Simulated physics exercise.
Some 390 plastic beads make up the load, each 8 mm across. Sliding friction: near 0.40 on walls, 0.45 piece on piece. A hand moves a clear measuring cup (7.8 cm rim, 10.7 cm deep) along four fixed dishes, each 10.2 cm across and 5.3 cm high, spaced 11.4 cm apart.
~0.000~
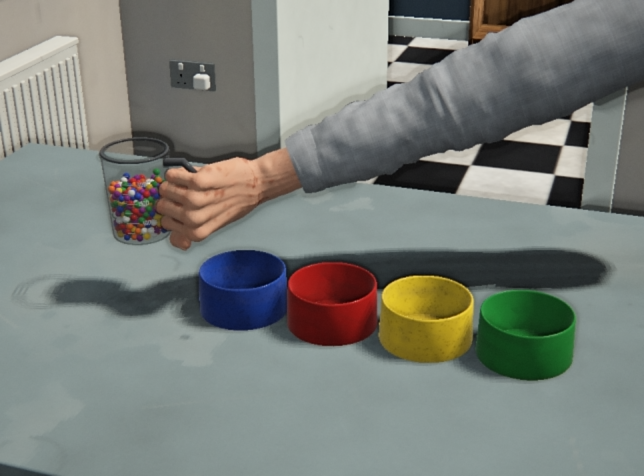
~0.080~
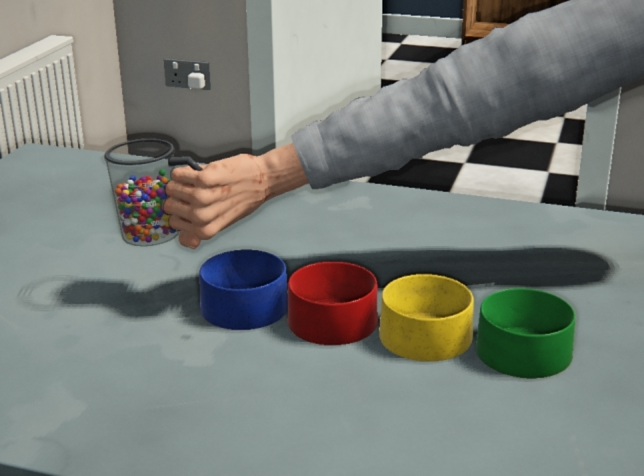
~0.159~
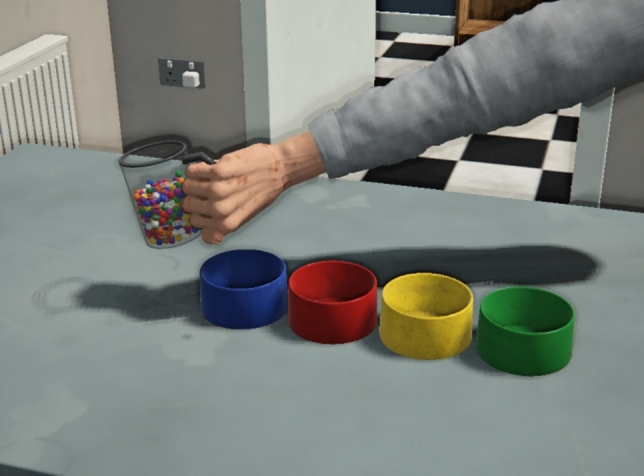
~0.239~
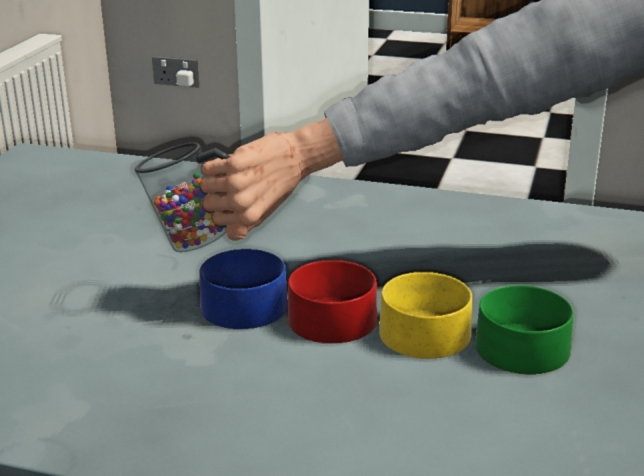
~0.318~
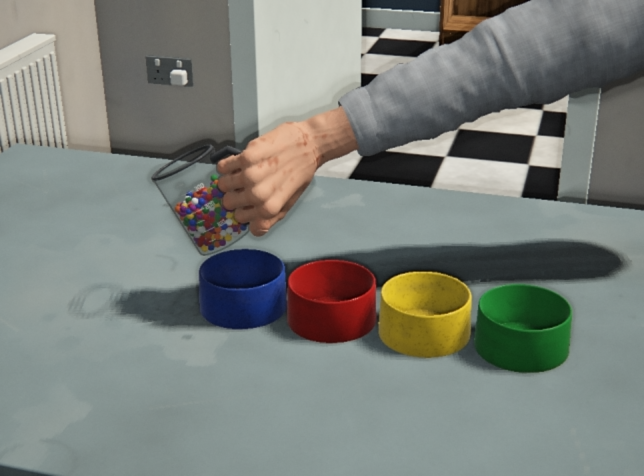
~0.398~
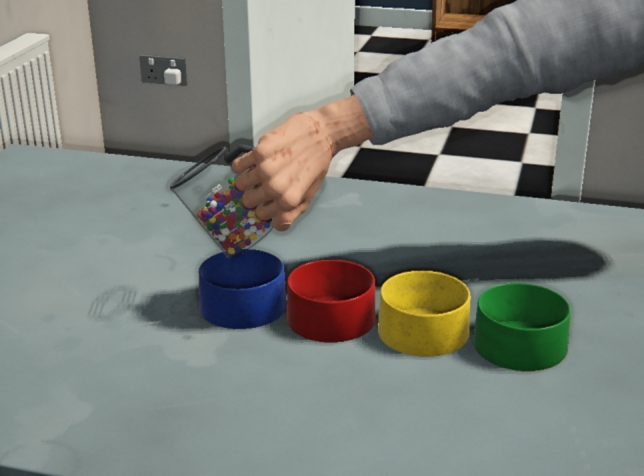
We see a hand holding a clear cup of multicoloured beads above a grey table, moving it to the right while tilting it progressively toward a row of blue, red, yellow and green dishes, ending above the blue one.
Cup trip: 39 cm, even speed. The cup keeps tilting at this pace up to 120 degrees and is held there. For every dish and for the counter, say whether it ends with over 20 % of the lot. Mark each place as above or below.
Marks: Red below, blue below, green below, yellow above, counter below.
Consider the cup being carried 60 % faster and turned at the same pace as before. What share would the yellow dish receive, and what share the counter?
Shares: Yellow 80, counter 10.
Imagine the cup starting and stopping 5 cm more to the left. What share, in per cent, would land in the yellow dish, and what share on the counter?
The yellow dish would get 0 and the counter 0.
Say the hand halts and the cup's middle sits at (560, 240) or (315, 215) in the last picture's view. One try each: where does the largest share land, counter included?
First try: Yellow; second try: Blue.
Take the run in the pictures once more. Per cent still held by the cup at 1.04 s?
About 100 percent of the load.
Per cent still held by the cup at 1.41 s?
About 35 percent.
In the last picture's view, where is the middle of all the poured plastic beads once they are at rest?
(409, 317).
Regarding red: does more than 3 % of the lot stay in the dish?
Result for red: Yes, it does.
Then, at 0.79 s, tilt 77 degrees; cup holds 100 %.
After 1.04 s, tilt 103 degrees; cup holds 100 %.
After 1.41 s, tilt 120 degrees; cup holds 35 %, red 5 %, yellow 50 %.
By 2.4 s all is still; red 5 %, blue 0 %, green 0 %, yellow 80 %, counter 10 %.
